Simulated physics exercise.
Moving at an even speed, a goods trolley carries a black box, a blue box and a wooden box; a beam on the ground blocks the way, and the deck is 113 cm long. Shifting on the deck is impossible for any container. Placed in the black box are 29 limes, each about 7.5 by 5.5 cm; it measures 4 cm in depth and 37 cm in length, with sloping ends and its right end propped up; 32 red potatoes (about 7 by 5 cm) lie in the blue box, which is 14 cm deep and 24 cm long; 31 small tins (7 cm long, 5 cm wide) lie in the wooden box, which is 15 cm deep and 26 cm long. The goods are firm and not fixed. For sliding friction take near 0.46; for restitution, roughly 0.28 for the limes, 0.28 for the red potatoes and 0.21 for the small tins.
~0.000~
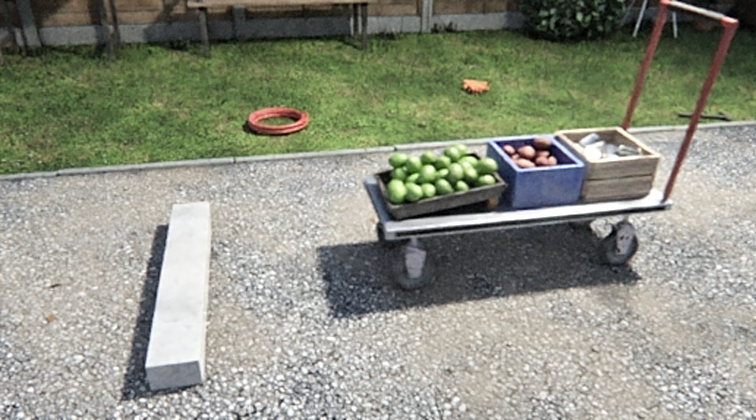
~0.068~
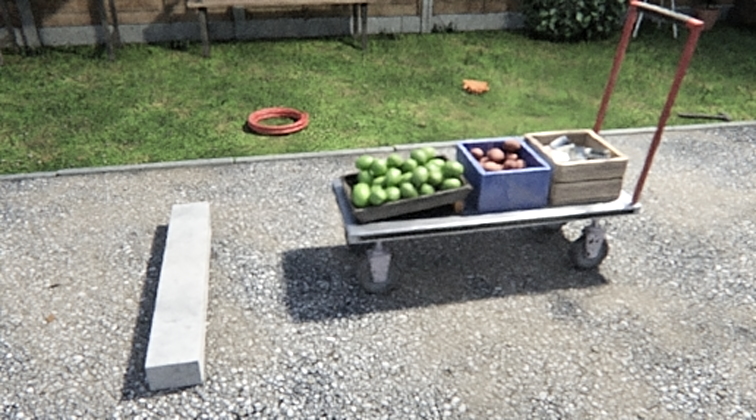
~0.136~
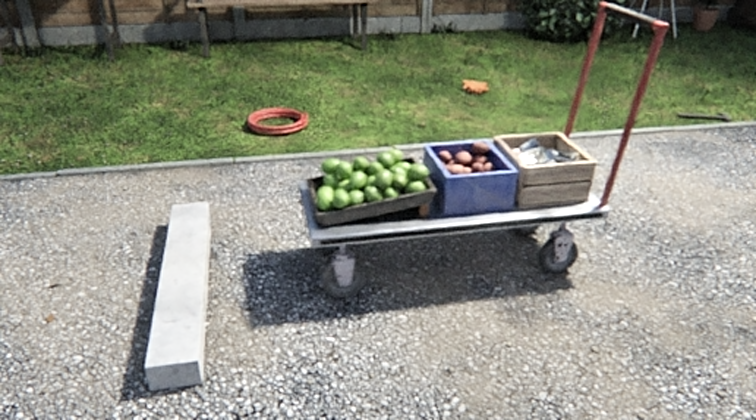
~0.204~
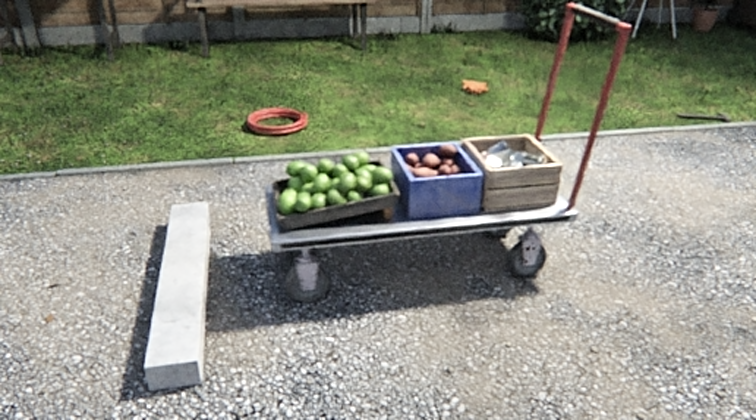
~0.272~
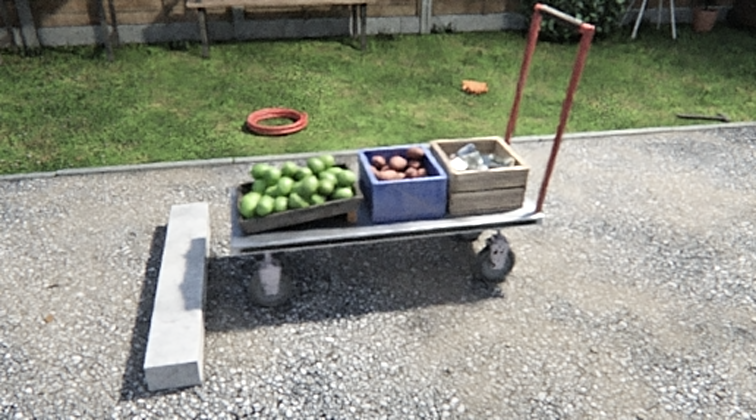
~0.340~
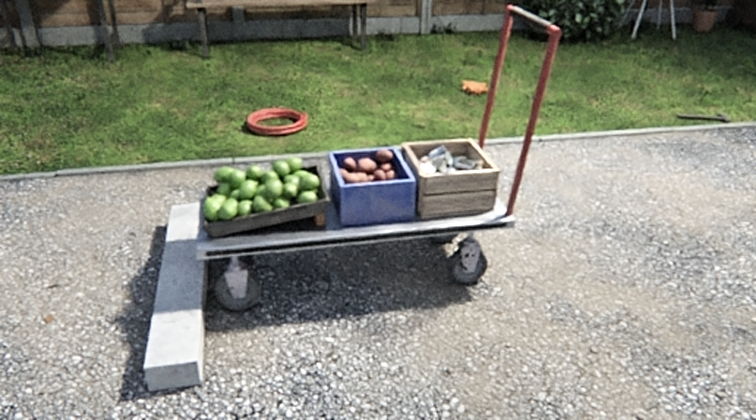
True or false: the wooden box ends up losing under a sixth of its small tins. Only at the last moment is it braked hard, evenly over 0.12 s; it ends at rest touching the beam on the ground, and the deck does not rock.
True.
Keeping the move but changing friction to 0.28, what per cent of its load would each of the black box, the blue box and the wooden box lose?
In that setup black box sheds 40 percent, blue box sheds 0 percent, and wooden box sheds 0 percent.
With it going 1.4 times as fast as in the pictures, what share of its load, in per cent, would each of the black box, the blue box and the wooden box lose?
In that case the black box sheds 60 per cent, the blue box 0 per cent and the wooden box 0 per cent.
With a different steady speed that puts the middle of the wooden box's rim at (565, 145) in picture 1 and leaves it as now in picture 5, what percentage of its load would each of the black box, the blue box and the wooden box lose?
Black box 20 %, blue box 0 %, wooden box 0 %.
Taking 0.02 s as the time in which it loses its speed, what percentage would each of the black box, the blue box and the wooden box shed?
In that case black box 40, blue box 0 and wooden box 0 per cent.
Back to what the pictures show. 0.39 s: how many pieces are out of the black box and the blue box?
Estimate at that time - black box 0, blue box 0, give or take.
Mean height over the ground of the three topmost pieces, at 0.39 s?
Mean height: Some 46 cm.
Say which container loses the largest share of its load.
The black box.
After 0.39 s, the black box has all 29, the blue box has all 32 and the wooden box has all 31.
After 0.51 s, the black box is down by 6 of 29, the blue box has all 32 and the wooden box has all 31.
After 0.74 s, the black box is down by 11 of 29, the blue box has all 32 and the wooden box has all 31.
Final count (at 1.25 s), the black box is down by 11 of 29, the blue box has all 32 and the wooden box has all 31. Asked share, 0 of 31, 0 per cent.
